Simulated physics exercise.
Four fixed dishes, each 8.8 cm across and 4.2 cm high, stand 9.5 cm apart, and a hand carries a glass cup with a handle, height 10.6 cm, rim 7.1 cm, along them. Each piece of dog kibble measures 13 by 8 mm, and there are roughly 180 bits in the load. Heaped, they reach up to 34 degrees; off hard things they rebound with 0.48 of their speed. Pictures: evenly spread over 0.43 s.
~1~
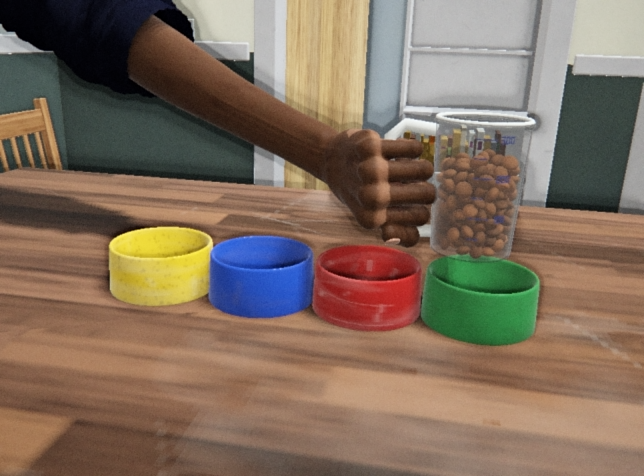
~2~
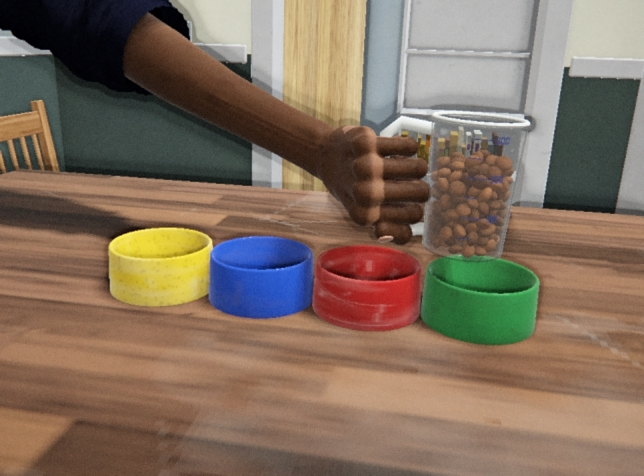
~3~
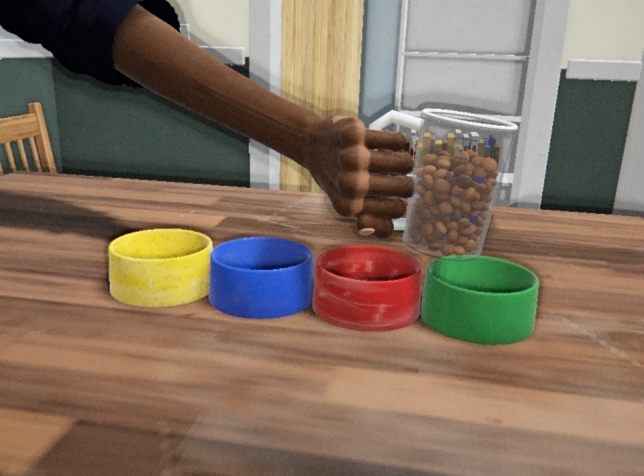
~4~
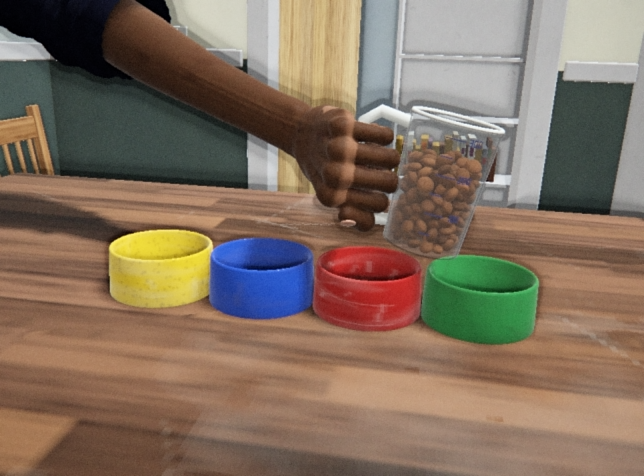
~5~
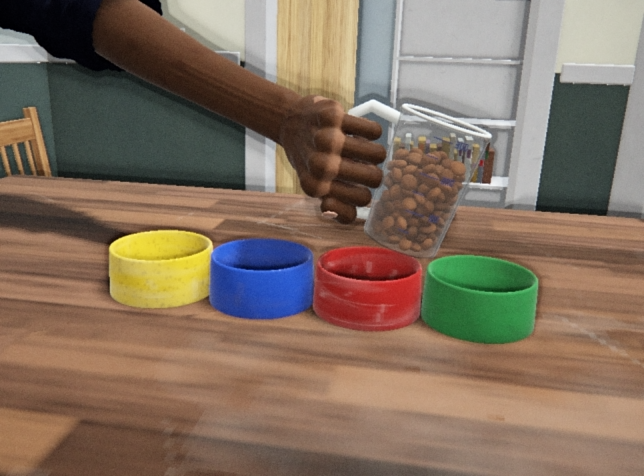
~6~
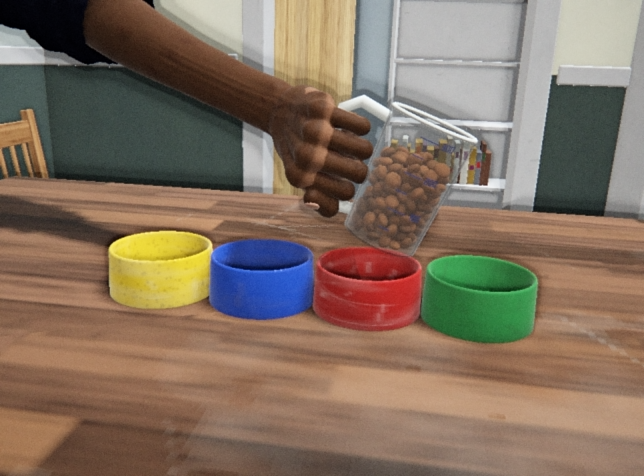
A hand moving a clear cup of brown pieces leftward behind green and red dishes, gradually tilting it, beside blue and yellow dishes.
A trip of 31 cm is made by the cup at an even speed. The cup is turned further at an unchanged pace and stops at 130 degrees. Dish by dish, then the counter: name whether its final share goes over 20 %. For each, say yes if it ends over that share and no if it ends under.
My prediction: Red dish: Is left with at most a fifth. Blue dish: Is left with at most a fifth. Green dish: Is left with at most a fifth. Yellow dish: Is left with more than a fifth. Counter: Is left with at most a fifth.
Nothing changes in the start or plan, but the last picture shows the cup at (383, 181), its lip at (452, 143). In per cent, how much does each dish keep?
Dish by dish: Red 0 percent, blue 0 percent, green 0 percent, yellow 100 percent.
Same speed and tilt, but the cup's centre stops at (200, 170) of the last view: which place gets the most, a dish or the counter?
Blue.
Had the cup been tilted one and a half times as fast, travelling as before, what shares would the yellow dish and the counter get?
I'd expect yellow to end at 10 and the counter at 10.
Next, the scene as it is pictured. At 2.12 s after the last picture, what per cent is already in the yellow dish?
About 90 per cent by then.
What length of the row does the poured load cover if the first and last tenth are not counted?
5 cm, roughly.
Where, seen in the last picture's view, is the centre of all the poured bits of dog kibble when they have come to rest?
I'd put it at about (168, 264).
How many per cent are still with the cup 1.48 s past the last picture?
Load share: Near 95 percent.
Then, 0.88 s after the last picture, tilt 71 degrees; cup holds 100 %.
Then, 1.48 s after the last picture, tilt 106 degrees; cup holds 95 %.
Then, 2.12 s after the last picture, tilt 130 degrees; cup holds 5 %, blue 5 %, yellow 90 %.
In the end, red 0 %, blue 5 %, green 0 %, yellow 95 %, counter 0 %.
